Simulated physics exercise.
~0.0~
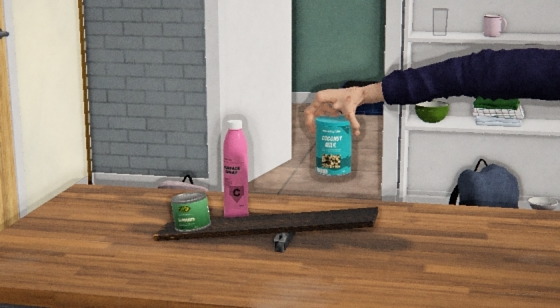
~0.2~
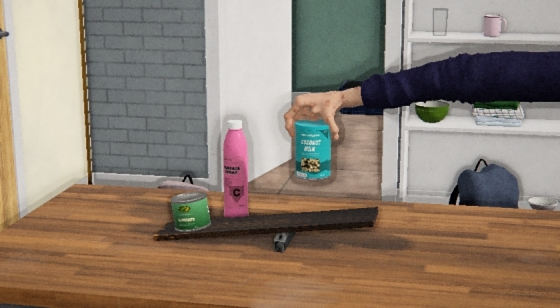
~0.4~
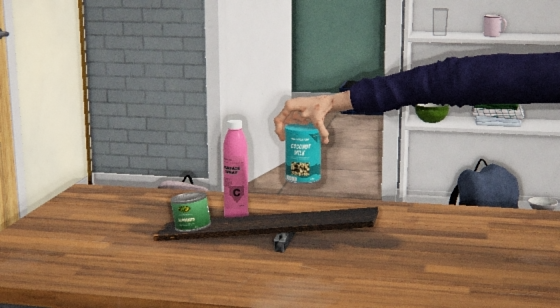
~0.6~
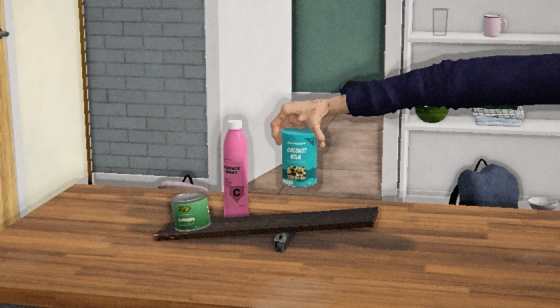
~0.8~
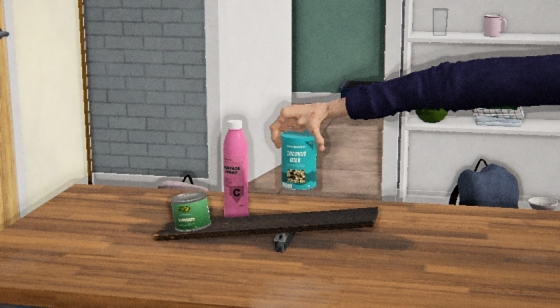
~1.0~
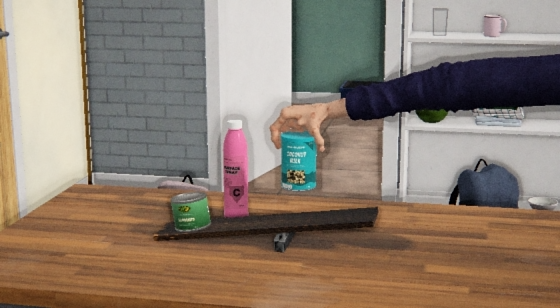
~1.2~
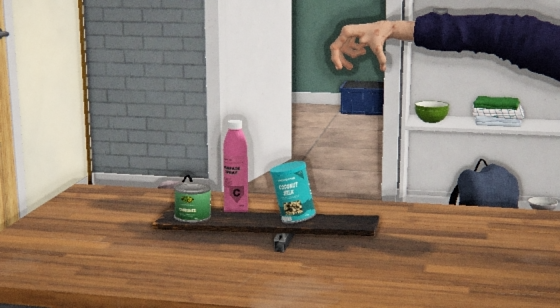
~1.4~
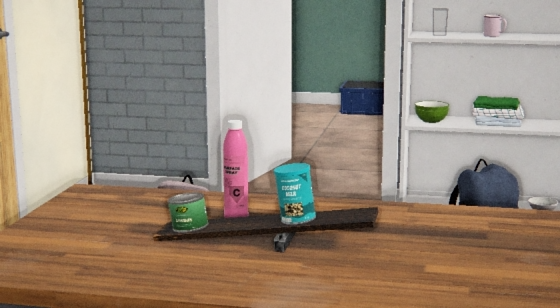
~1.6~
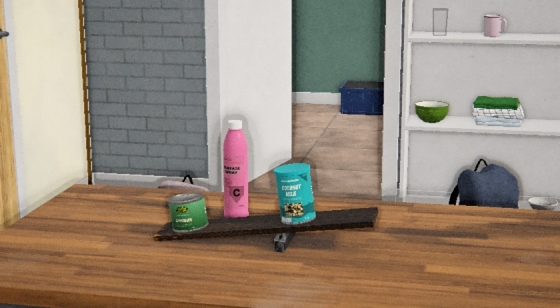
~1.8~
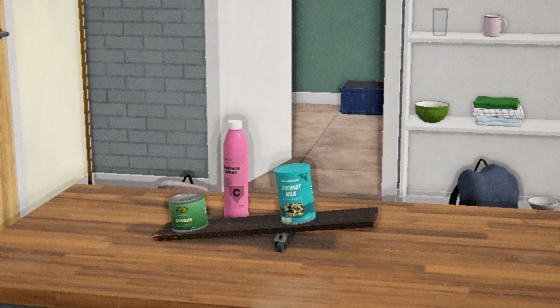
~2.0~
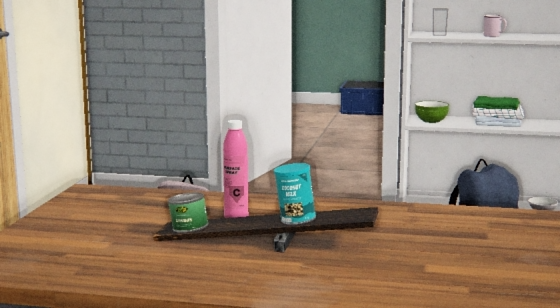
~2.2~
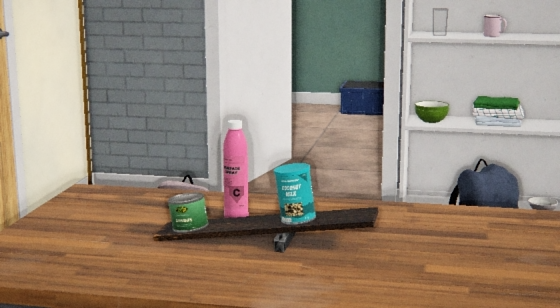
A hand in a dark sleeve reaches in from the right, holding a turquoise tin above a black plank that tilts across a small pivot on a wooden counter. Seen from the front by a still camera, a green tin sits on the plank's lower left end, with a pink bottle beside it and shelves and a brick wall behind. The hand moves the turquoise tin left, lowers it slightly and pauses. It lets go and withdraws as the tin drops onto the plank, which briefly levels and then tips back. The plank ends sloping down to the left as before, the turquoise tin leaning but standing near the middle.
